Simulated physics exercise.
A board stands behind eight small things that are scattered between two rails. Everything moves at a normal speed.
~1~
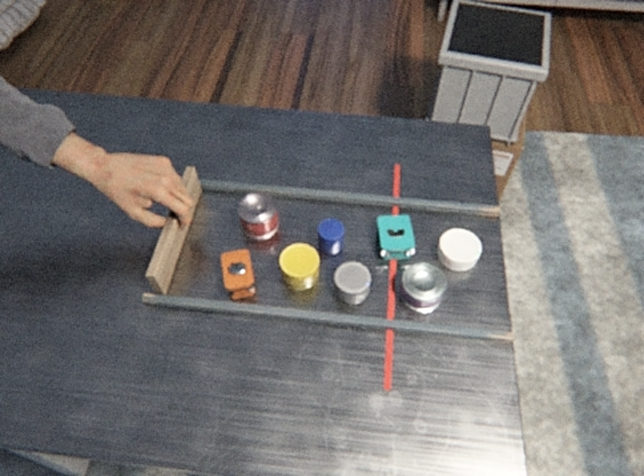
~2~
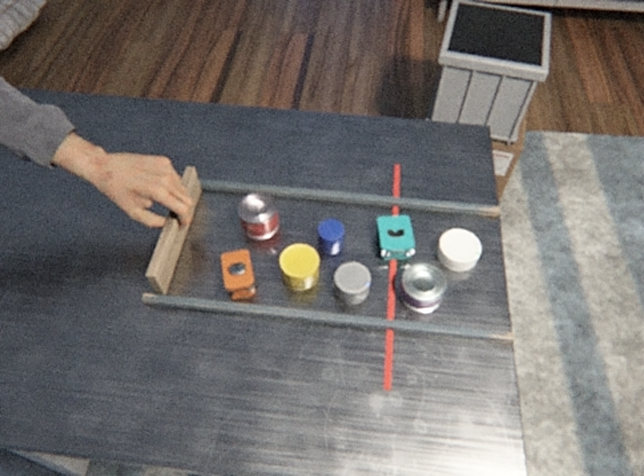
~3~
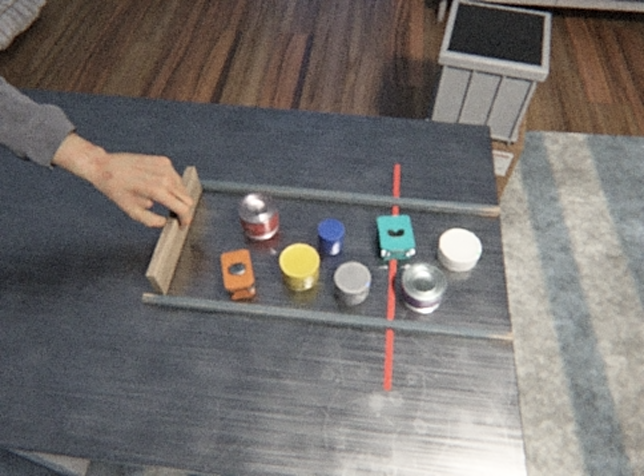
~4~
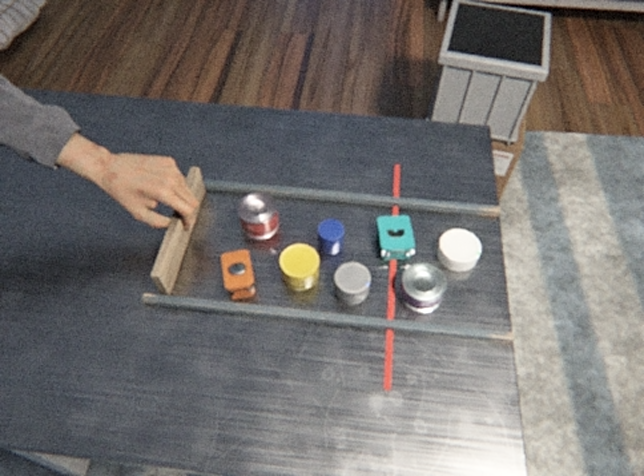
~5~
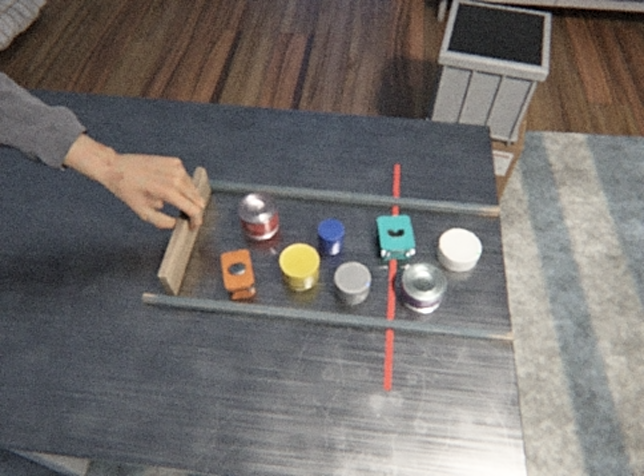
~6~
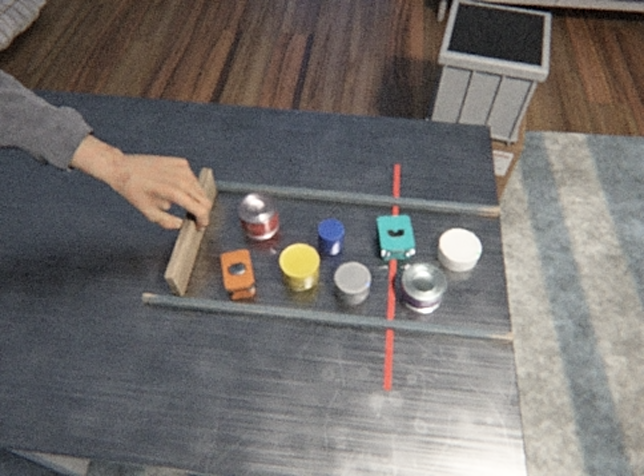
A wooden board stayed still at first under someone's hand, then slid slightly right between two rails, toward eight small scattered things, including a yellow tub and an orange case, which stayed where they were.
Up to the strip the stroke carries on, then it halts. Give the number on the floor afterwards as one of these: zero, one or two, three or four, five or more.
The push is going to clear not one off the end.
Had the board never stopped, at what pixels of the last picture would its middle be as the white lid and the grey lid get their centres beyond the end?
The middle is at (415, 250) when it's the white lid, and at (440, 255) when it's the grey lid.
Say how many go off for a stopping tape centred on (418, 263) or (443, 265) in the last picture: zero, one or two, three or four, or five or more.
One after another: One or two; 1 or 2.
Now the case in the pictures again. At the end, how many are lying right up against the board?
It's touching 3 at the end.
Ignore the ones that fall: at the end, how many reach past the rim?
Tally: 1.
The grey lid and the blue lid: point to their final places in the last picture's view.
Grey lid at about (467, 309), blue lid at about (407, 257).
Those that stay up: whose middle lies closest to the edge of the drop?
The purple pot ends nearest.
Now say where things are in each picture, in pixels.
In the first frame, white lid (459, 250); purple pot (423, 287); turquoise case (395, 238); board (176, 228); tape (393, 260).
In the second frame, purple pot (423, 287); orange case (239, 275).
In the third frame, turquoise case (395, 238); yellow tub (300, 267).
In the fourth frame, white lid (458, 250); grey lid (352, 283).
In the fifth frame, purple pot (423, 287); board (187, 229).
In the sixth frame, white lid (458, 250); purple pot (423, 287); turquoise case (395, 238); board (194, 230); tape (393, 260).
Soon after, none off yet; white lid at rest near (458, 250); purple pot at rest near (423, 287); turquoise case at rest near (395, 238).
In the end, the number that fall off is zero.
